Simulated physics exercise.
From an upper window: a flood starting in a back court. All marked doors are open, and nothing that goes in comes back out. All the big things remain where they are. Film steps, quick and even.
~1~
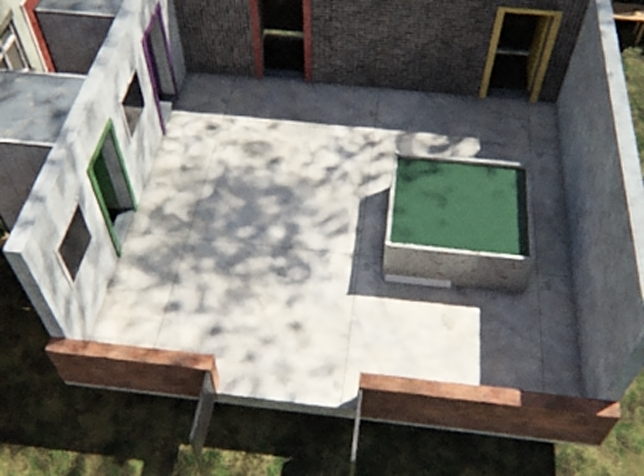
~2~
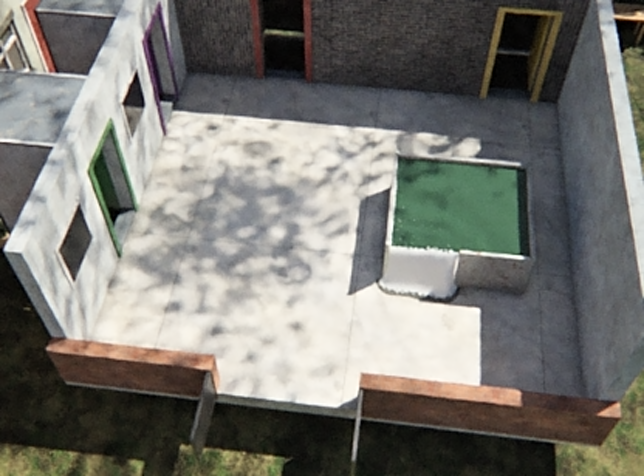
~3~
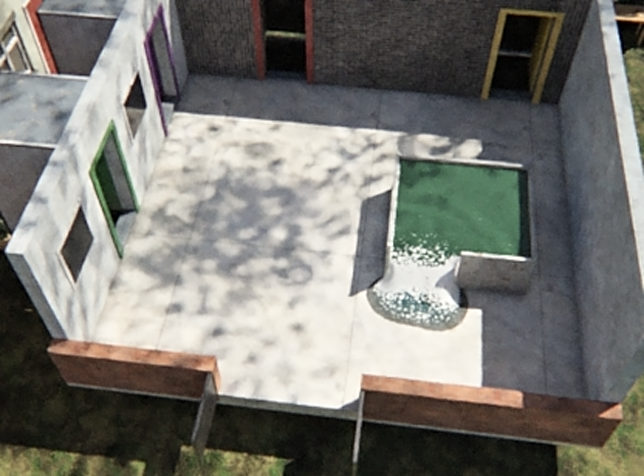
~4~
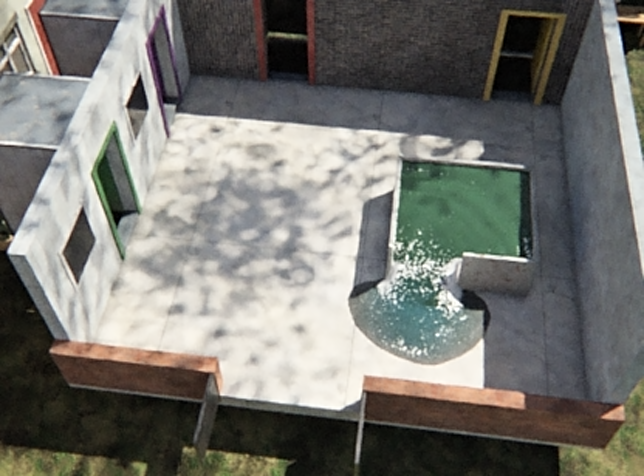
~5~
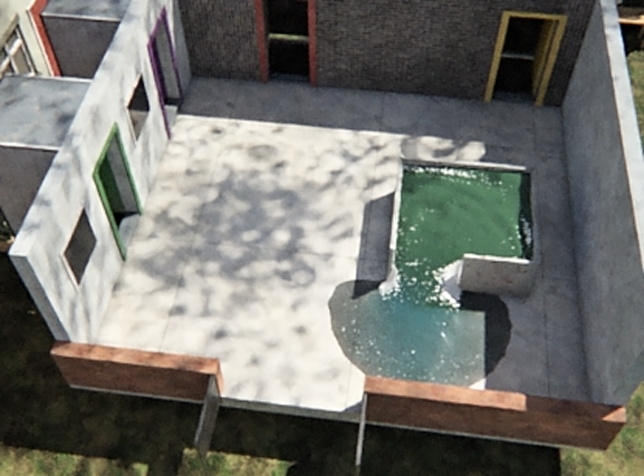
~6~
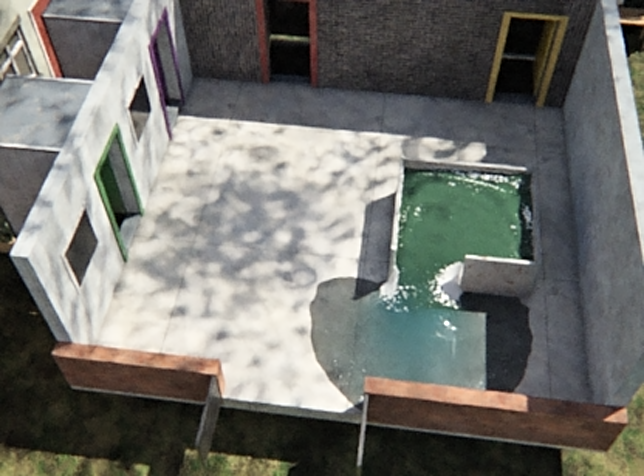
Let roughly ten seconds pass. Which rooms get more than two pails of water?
One by one: The red door does not exceed two buckets. The green door does not exceed two buckets. The purple door does not exceed two buckets. The yellow door exceeds two buckets.
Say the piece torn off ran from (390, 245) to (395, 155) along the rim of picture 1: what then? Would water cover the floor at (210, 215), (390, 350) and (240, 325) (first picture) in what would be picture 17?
Sequence: Wetted / spared / wetted.
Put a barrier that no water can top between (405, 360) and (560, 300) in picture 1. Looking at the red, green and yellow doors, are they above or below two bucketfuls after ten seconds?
In short: Red door is under; green door stays under; yellow door holds.
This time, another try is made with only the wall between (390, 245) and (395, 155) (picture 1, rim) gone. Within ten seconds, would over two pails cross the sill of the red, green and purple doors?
Here's how it goes: The red door gets beyond the mark, while the green door gets beyond the mark and the purple door gets beyond the mark.
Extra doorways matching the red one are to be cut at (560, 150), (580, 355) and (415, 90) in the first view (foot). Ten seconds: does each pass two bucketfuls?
Log: Door one is below the limit; door two is above the limit; door three is below the limit.
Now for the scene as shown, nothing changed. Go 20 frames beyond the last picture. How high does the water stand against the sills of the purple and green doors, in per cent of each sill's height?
I'd say around 0 and 0 in a hundred.
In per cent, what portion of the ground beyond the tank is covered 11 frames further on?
My best guess is some 20 %.
A moment on, water covers 15 % of the floor; the red door not reached, the green door not reached, the purple door not reached, the yellow door not reached.
Next, water covers 20 % of the floor; the red door not reached, the green door not reached, the purple door not reached, the yellow door not reached.
Then, water covers 30 % of the floor; the red door not reached, the green door not reached, the purple door not reached, the yellow door not reached.
Later, water covers 55 % of the floor; the red door not reached, the green door wet at the sill, nothing in, the purple door not reached, the yellow door over two buckets in.
In the end, water covers 85 % of the floor; the red door wet at the sill, nothing in, the green door wet at the sill, nothing in, the purple door wet at the sill, nothing in, the yellow door far over two buckets in.
